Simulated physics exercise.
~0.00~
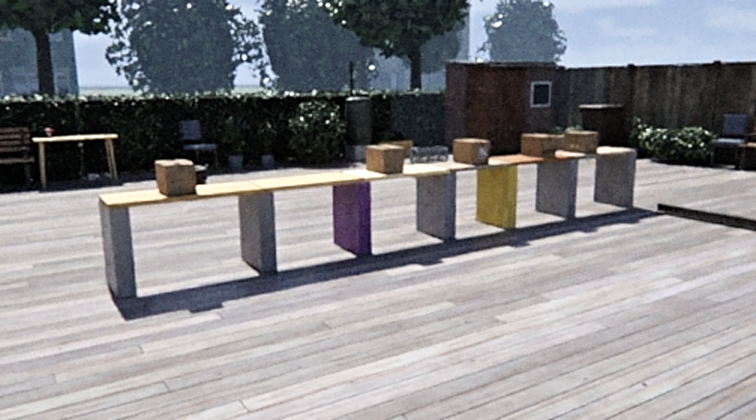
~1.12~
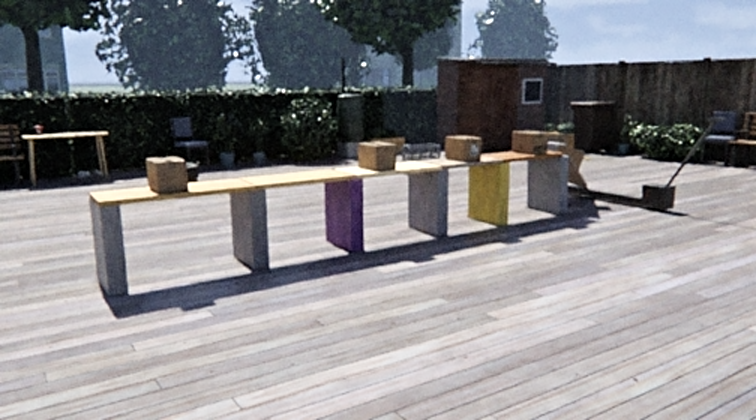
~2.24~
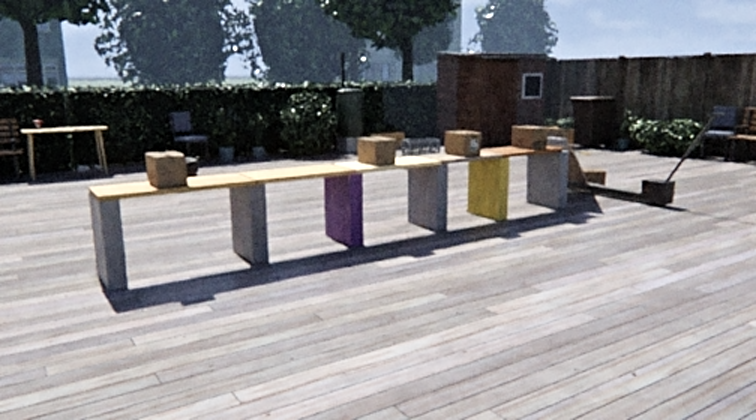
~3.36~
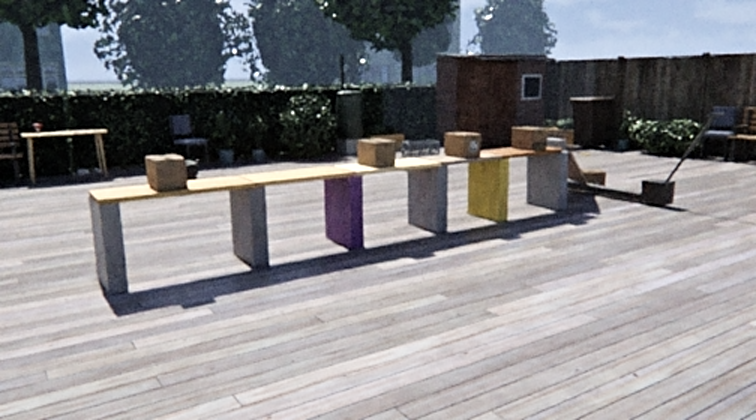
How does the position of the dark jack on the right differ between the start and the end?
At the start the jack is low at the right edge of the view, only partly visible. By the end it sits further left and higher in the view, just to the right of the collapsed end of the row, with its slanted handle showing.
